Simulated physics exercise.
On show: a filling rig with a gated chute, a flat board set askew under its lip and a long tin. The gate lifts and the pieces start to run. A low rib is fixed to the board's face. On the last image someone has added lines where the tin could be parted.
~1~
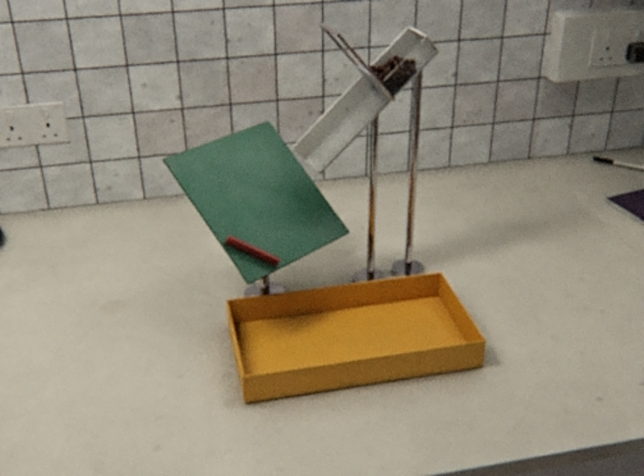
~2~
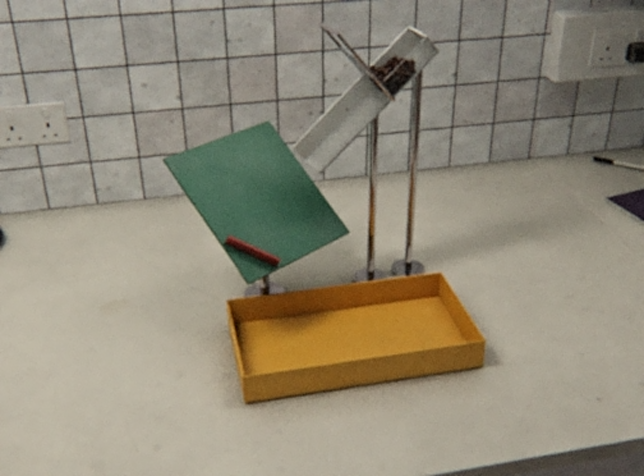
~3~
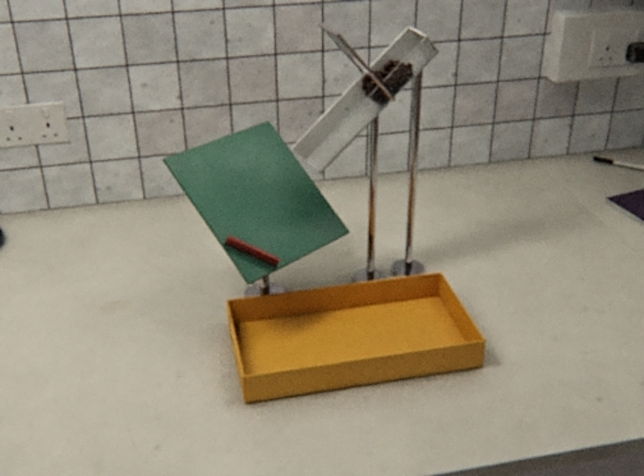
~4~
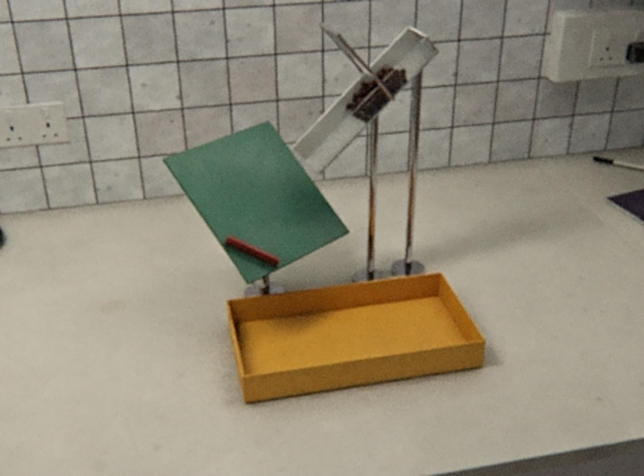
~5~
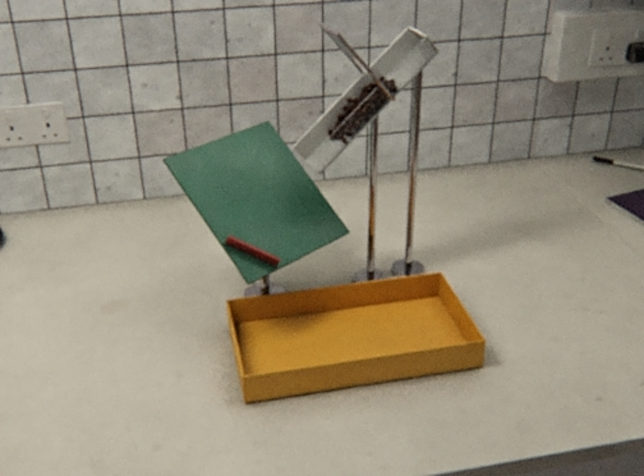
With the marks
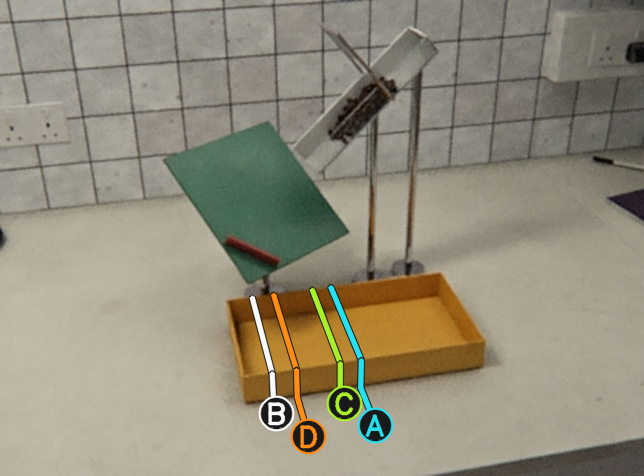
Small brown pieces slid slowly down a sloping pale chute, bunched together at first and then spreading out toward its lower left end, while the tilted green board and empty yellow tray stayed still.
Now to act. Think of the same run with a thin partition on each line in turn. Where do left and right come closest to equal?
The best line is C.
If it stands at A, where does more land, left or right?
More lands on the left.
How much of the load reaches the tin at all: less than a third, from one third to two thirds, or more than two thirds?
It is more than two thirds.
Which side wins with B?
The right side.
On the marked copy, line A crosses the front rim at (361, 359); line B crosses the front rim at (271, 372); line C crosses the front rim at (340, 362); line D crosses the front rim at (296, 368).
With A, of what is caught, almost all on the left of the divider, about a tenth on the right.
With B, of what is caught, not one piece on the left of the divider, every piece on the right.
With C, of what is caught, roughly two thirds on the left of the divider, roughly a third on the right.
With D, of what is caught, about a tenth on the left of the divider, almost all on the right.
